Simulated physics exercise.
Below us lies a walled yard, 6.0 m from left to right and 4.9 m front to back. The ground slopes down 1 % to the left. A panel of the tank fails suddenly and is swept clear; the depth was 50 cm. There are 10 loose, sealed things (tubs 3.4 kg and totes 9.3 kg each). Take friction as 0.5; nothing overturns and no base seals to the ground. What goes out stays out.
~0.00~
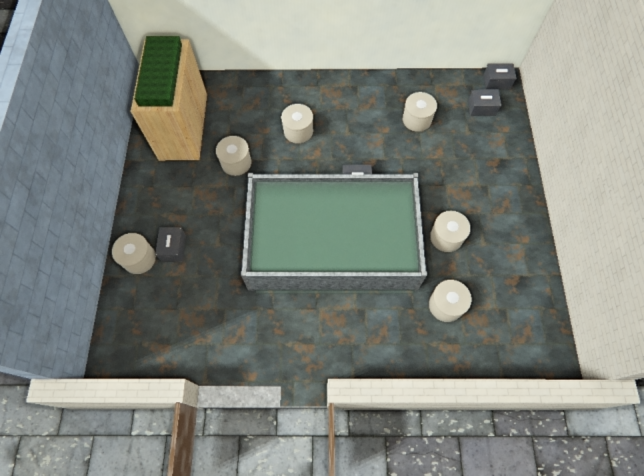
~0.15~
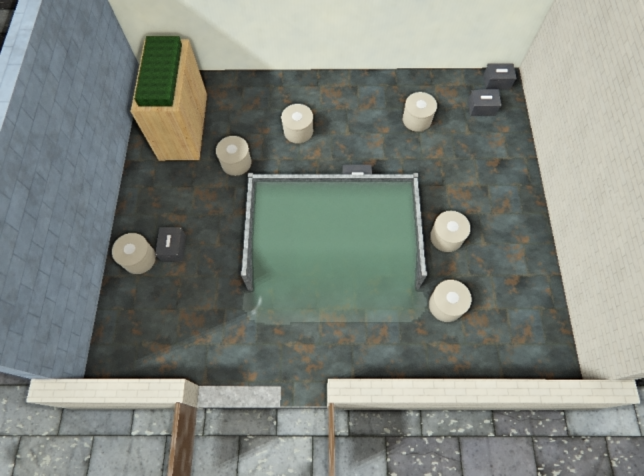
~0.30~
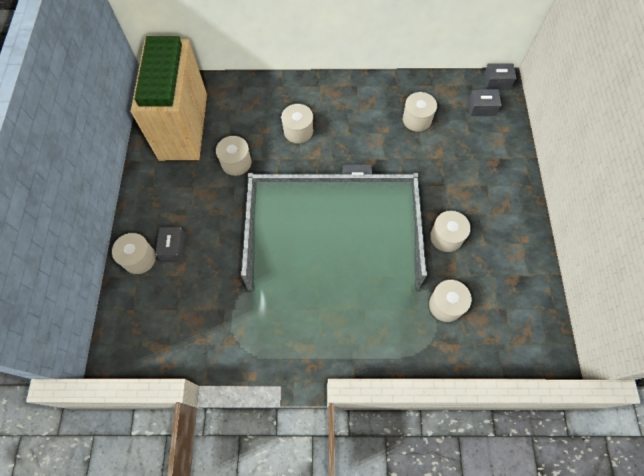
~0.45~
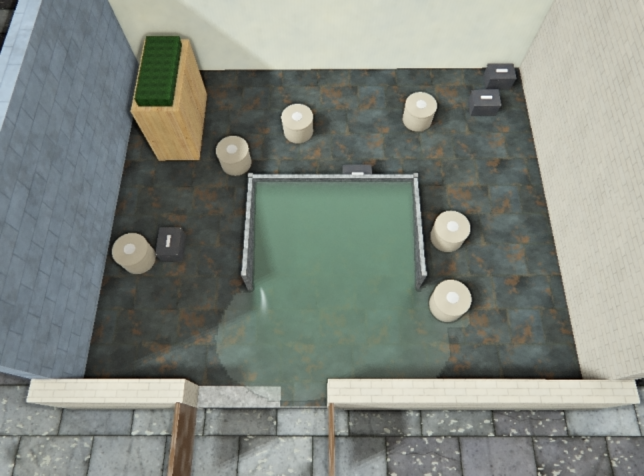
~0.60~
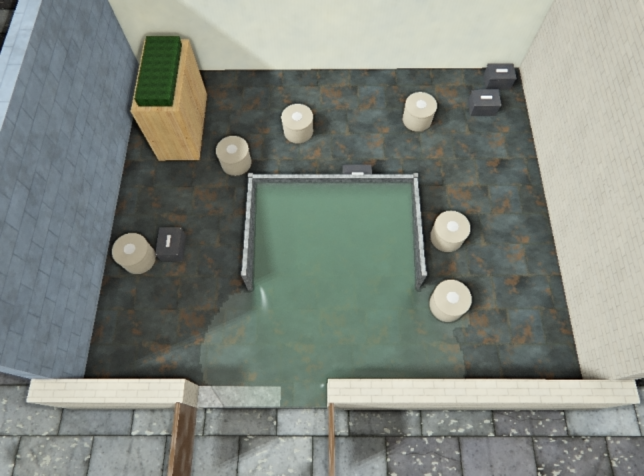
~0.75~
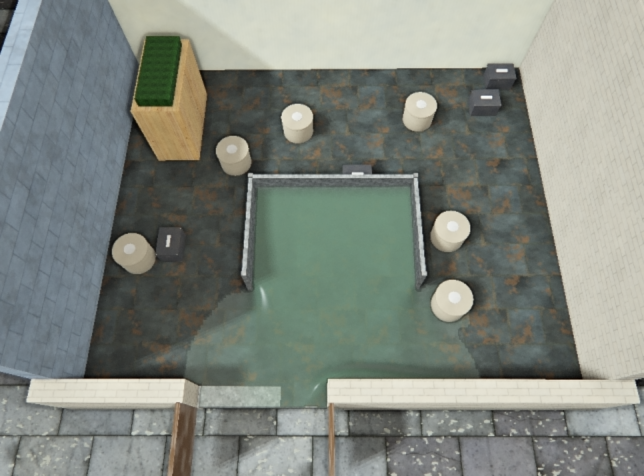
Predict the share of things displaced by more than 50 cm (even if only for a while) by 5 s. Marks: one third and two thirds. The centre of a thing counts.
It is not even a third.
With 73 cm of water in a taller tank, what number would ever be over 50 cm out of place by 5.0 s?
Then 5.
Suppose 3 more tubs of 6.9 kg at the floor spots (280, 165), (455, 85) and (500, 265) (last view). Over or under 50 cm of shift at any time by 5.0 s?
In turn: Short of it, short of it, past it.
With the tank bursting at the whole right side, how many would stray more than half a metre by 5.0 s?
Then 5.
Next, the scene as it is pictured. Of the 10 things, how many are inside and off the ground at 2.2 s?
I count 0.
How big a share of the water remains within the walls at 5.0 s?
About 58 per cent.
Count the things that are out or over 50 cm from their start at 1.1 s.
By then 0.
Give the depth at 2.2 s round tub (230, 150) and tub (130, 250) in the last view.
Roughly 0 and 0 cm.
After 1.1 s 0 of 10 are over 50 cm from their spots; 0 afloat.
After 2.2 s 0 of 10 are over 50 cm from their spots; 0 afloat.
After 3.5 s 1 of 10 are over 50 cm from their spots; 0 afloat.
After 5.0 s 1 of 10 are over 50 cm from their spots, and 1 have been at some point; 1 afloat.
